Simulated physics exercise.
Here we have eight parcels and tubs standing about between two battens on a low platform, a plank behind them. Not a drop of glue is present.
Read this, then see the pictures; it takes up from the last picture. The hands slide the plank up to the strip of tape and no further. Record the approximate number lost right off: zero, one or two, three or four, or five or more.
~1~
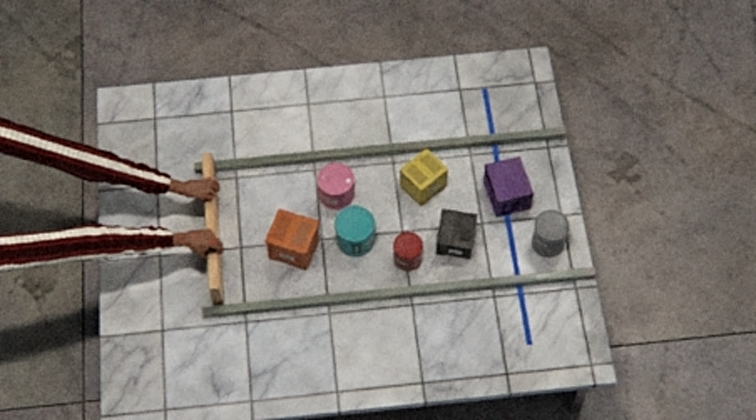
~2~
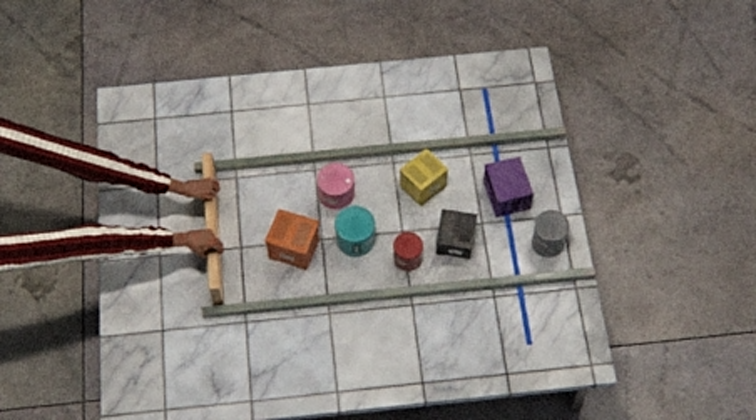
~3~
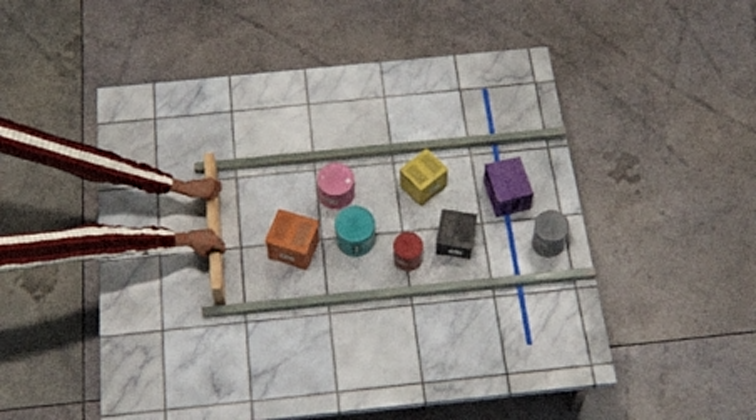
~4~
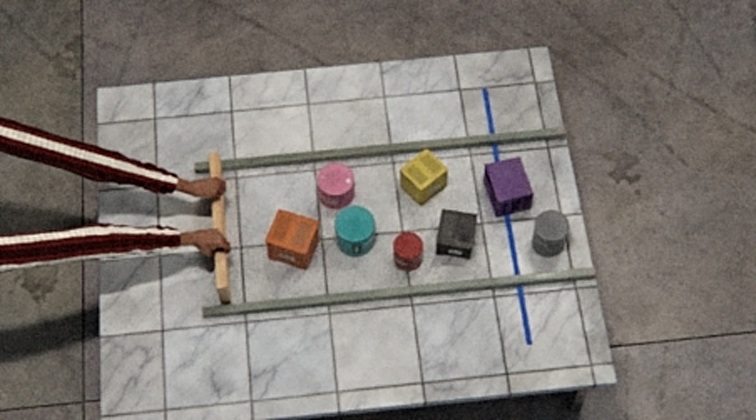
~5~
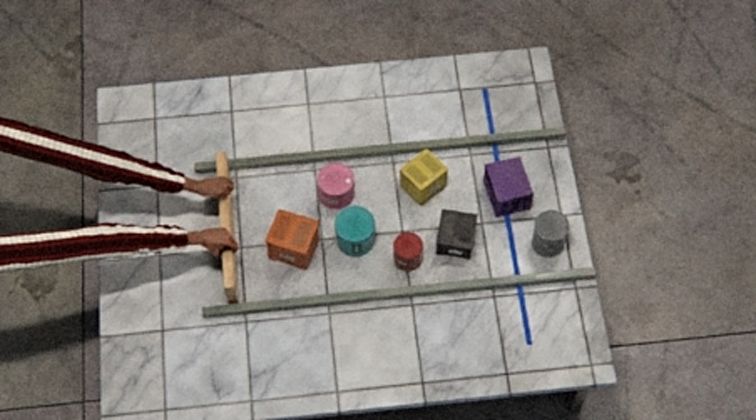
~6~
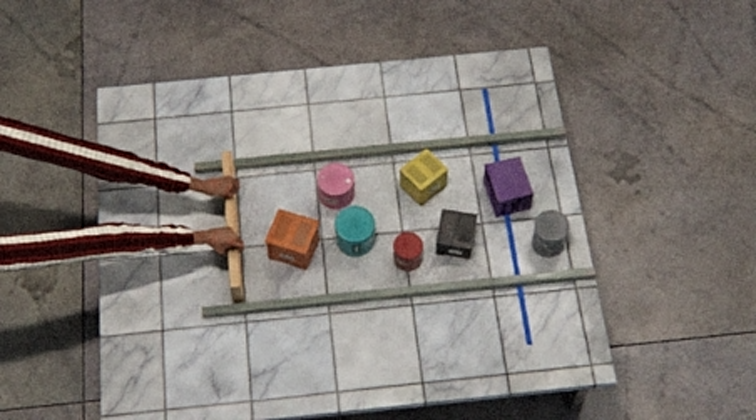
Number lost: One or two.
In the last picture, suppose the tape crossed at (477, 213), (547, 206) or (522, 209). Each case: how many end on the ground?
First 0, then 5, then 3.
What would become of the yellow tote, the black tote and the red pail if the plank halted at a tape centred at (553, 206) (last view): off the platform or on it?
Short version: The yellow tote heads down, the black tote heads down, the red pail sits tight.
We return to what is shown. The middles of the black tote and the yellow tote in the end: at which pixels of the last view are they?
First object: (564, 246); second object: (556, 165).
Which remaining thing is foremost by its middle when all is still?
The turquoise pail is foremost.
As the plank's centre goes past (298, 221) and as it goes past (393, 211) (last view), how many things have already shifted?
2 by the first point, 6 by the second.
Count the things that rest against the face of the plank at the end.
That would be 3 of them.
Early on, none off yet; grey pail at rest near (550, 234); purple crate at rest near (508, 187); black tote at rest near (456, 234).
Finally, the number that fall off is one or two; lost, purple crate and grey pail.
